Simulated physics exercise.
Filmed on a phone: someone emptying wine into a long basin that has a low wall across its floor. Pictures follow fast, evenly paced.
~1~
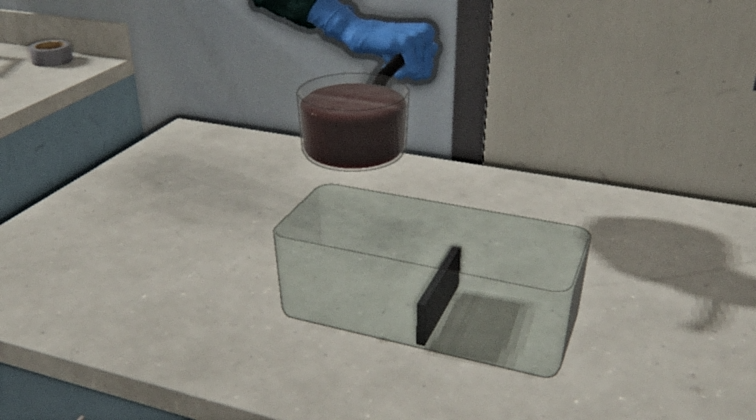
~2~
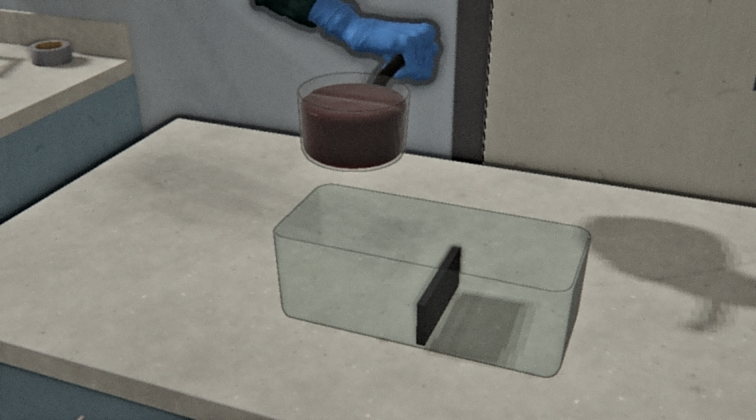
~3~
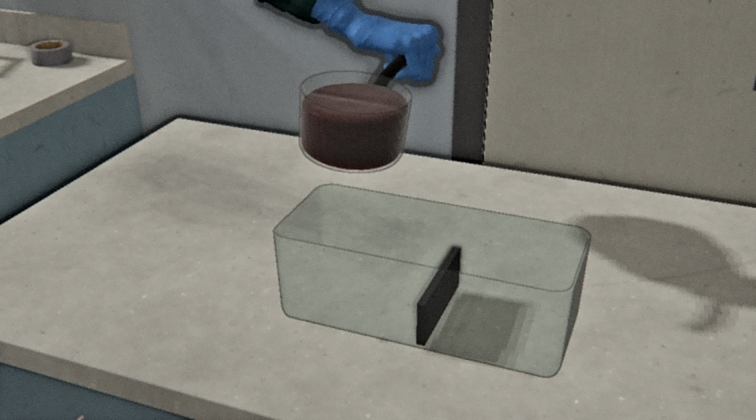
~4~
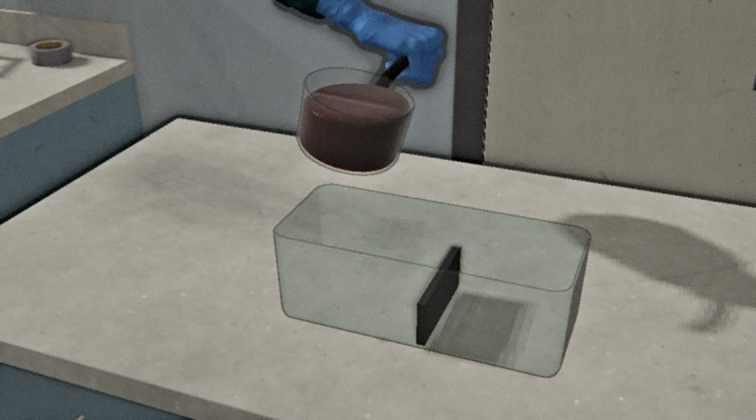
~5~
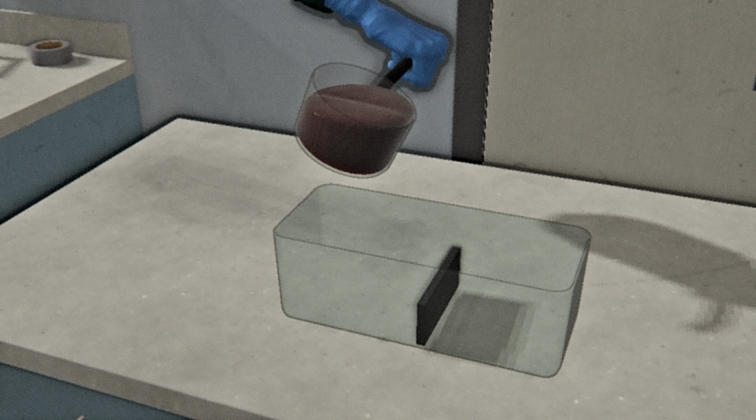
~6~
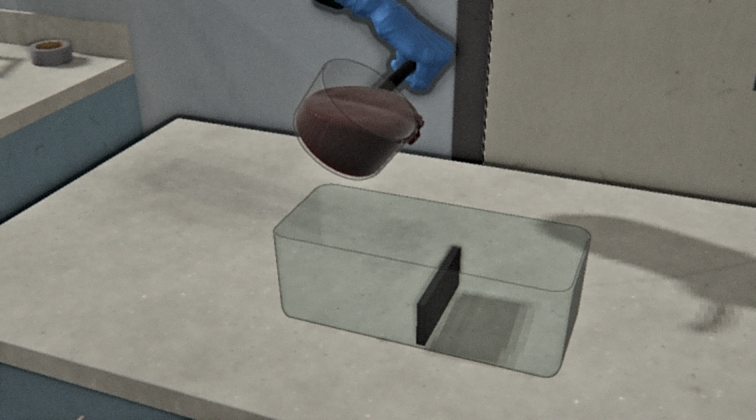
On a pale worktop, a blue-gloved hand tilting a clear pot of dark red wine rightwards above a long, low-walled basin.
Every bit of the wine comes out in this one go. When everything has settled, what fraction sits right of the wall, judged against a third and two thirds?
I expect what gathers right of the wall to fall within one third to two thirds.
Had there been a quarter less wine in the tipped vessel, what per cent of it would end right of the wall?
35 %.
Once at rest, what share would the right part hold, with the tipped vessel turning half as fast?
Something like 70 percent.
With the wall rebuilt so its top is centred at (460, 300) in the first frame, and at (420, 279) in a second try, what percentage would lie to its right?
First try around 35 percent; second try around 80 percent.
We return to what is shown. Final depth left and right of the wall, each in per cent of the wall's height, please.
On the left it is 20 per cent, on the right 30.
A moment on, the tilt is 102° and 26 per cent is still to pour, 5 is left of the wall and 30 right of it.
Next, the tilt is 110° and 4 per cent is still to pour, 37 is left of the wall and 53 right of it.
Then the tilt is 110° and 0 per cent is still to pour, 46 is left of the wall and 52 right of it.
Later the tilt is 110° and 0 per cent is still to pour, 47 is left of the wall and 52 right of it.
At rest 47 per cent lies left of the wall, 52 right of it and 1 outside.
